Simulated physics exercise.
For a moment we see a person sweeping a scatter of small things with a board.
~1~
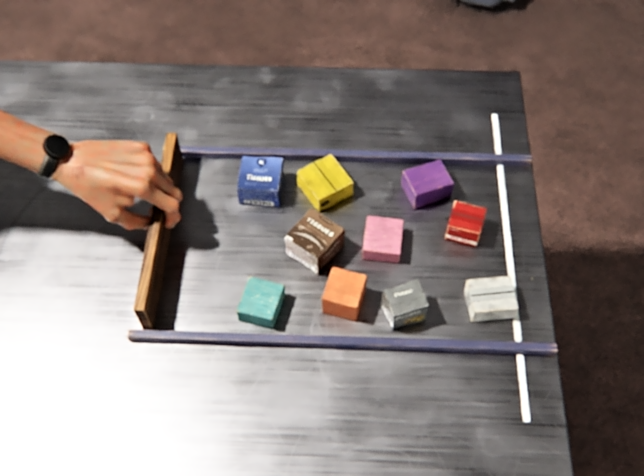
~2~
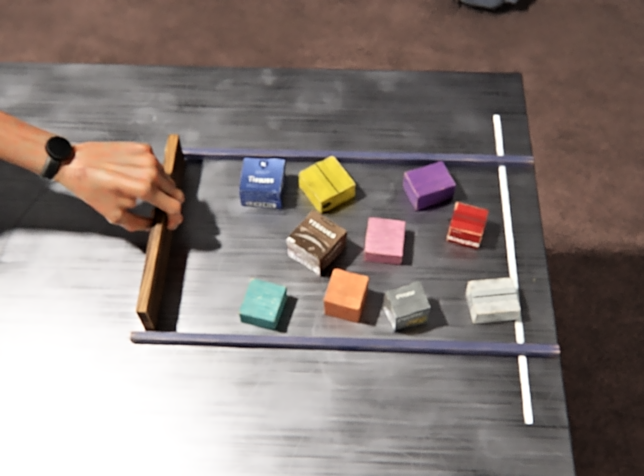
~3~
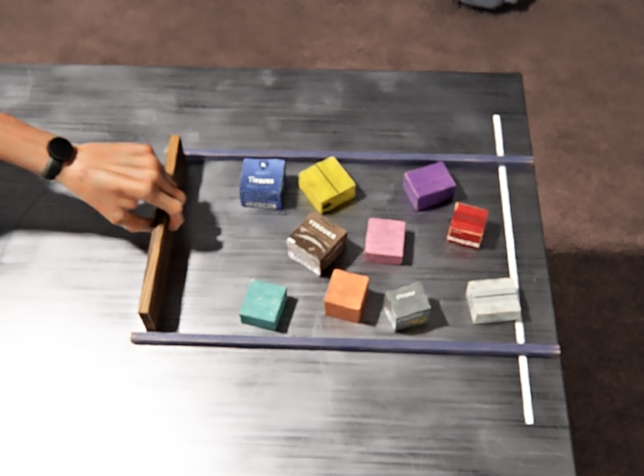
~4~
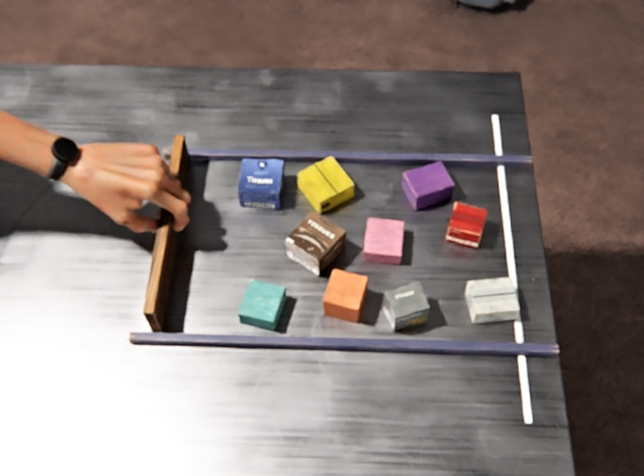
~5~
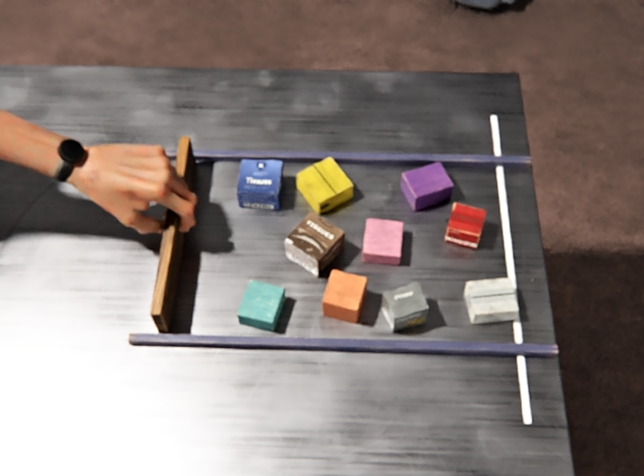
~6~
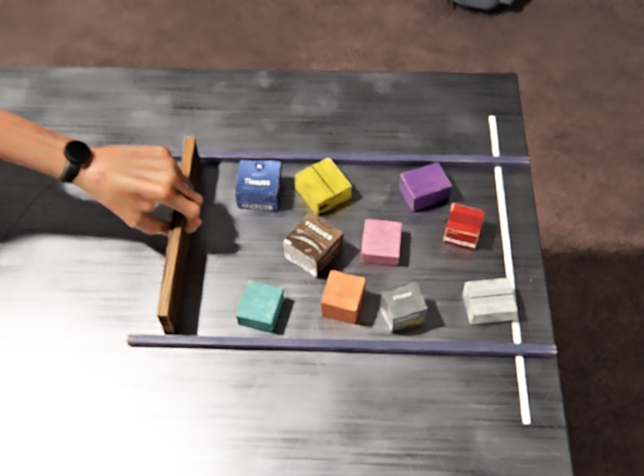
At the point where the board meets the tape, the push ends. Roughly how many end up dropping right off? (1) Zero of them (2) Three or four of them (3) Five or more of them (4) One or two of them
The answer is 3.
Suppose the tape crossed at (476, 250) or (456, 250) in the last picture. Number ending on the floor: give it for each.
Respectively 4 and 3.
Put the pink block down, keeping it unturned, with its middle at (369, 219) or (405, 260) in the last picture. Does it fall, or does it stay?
First: Gone; second: Gone.
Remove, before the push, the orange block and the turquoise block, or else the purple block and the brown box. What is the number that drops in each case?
First 5, second 5.
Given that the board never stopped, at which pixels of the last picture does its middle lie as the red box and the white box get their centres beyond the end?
Approx. (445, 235) / approx. (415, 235) for the other.
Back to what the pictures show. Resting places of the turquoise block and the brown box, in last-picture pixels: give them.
The turquoise block ends up near (535, 310), and the brown box near (532, 238).
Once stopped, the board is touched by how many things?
3 of them.
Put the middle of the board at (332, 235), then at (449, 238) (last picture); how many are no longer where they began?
The number moved is 8 and then 10.
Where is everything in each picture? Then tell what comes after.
In the first frame, white box (491, 299); red box (466, 224); purple block (427, 184); board (161, 227); tape (509, 249).
In the second frame, red box (468, 225); brown box (317, 243).
In the third frame, purple block (429, 186); orange block (347, 296).
In the fourth frame, white box (492, 300); blue box (262, 184).
In the fifth frame, red box (466, 226); turquoise block (262, 306).
In the sixth frame, white box (489, 301); red box (464, 226); purple block (425, 187); board (181, 232); tape (507, 251).
Soon after, none off yet; white box at rest near (489, 301); red box at rest near (464, 226); purple block at rest near (425, 187).
After that, none off yet; white box displaced a little near (505, 301); red box moving near (470, 225); purple block displaced about its own width near (476, 190).
And then, two off so far; white box on its way down near (524, 440); red box tilting a little near (555, 227); purple block on its side near (554, 229).
In the end, the number that fall off is five or more; gone, yellow box, orange block, pink block, grey box, purple block, red box and white box.
